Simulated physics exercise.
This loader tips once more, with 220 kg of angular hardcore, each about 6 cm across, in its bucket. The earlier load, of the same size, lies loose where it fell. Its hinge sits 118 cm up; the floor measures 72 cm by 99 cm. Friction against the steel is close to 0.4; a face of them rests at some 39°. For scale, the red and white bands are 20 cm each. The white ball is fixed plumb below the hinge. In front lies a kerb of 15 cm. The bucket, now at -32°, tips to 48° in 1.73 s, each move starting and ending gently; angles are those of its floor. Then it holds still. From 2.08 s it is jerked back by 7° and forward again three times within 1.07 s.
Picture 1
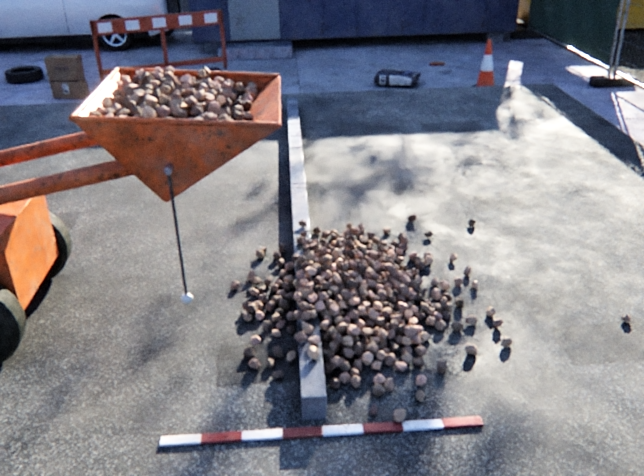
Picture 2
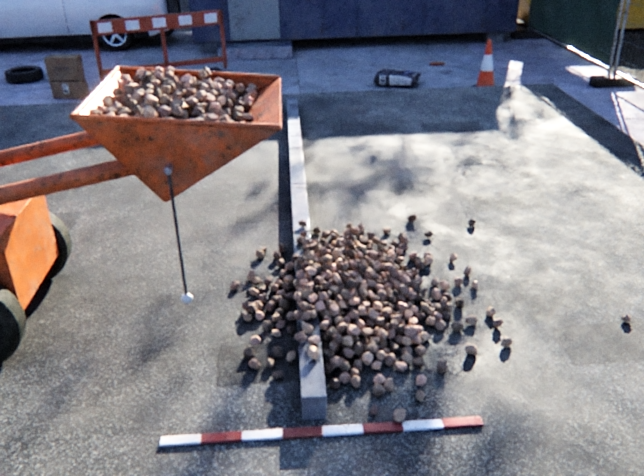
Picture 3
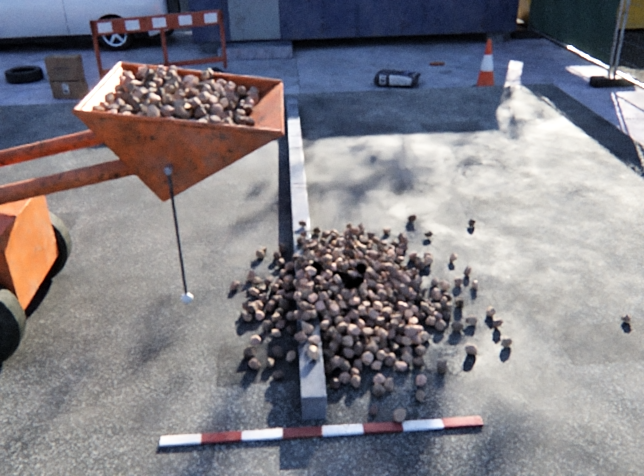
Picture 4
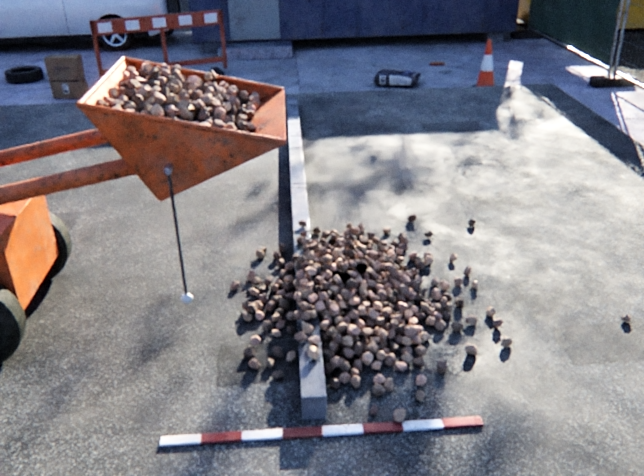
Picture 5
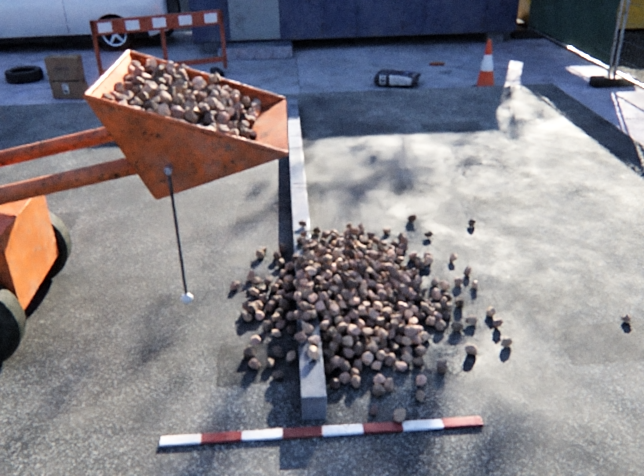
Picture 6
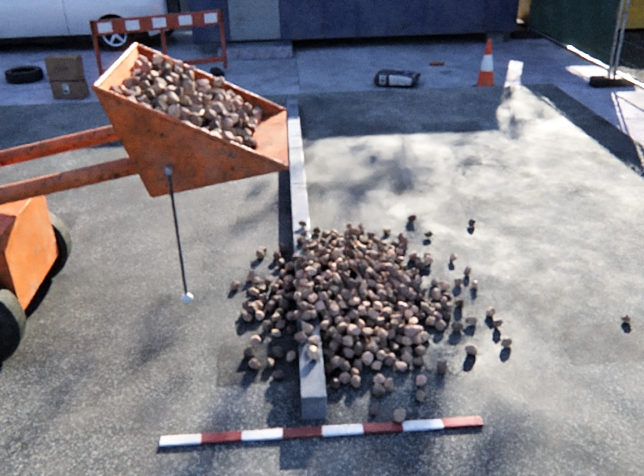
The orange loader's raised bucket, full of brown stones, tilted gradually forward, its back end rising and its front lip dipping, while the loose heap lying across the kerb below stayed almost unchanged.
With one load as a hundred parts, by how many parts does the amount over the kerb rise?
Close to 26 parts in a hundred.
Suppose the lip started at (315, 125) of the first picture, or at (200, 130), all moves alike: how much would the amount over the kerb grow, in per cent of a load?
About 65 and 0 per cent.
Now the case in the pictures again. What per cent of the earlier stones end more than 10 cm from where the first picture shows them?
About 5 per cent.
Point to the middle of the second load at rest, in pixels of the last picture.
Their middle is at about (283, 282).
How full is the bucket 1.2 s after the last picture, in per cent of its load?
It holds some 10 per cent.
Then, 0.7 s after the last picture the floor is at 36°; in per cent of one load, 94 in the bucket, 21 on this side of the kerb, 86 over the kerb; the foremost stones are at (496, 288).
Then, 1.2 s after the last picture the floor is at 48°; in per cent of one load, 9 in the bucket, 90 on this side of the kerb, 101 over the kerb; the foremost stones are at (496, 288).
Then, 3.0 s after the last picture the floor is at 48°; in per cent of one load, 0 in the bucket, 88 on this side of the kerb, 112 over the kerb; the foremost stones are at (496, 288).
Then, 5.4 s after the last picture the floor is at 48°; in per cent of one load, 0 in the bucket, 88 on this side of the kerb, 112 over the kerb; the foremost stones are at (496, 288). Net gain over the kerb, 26.
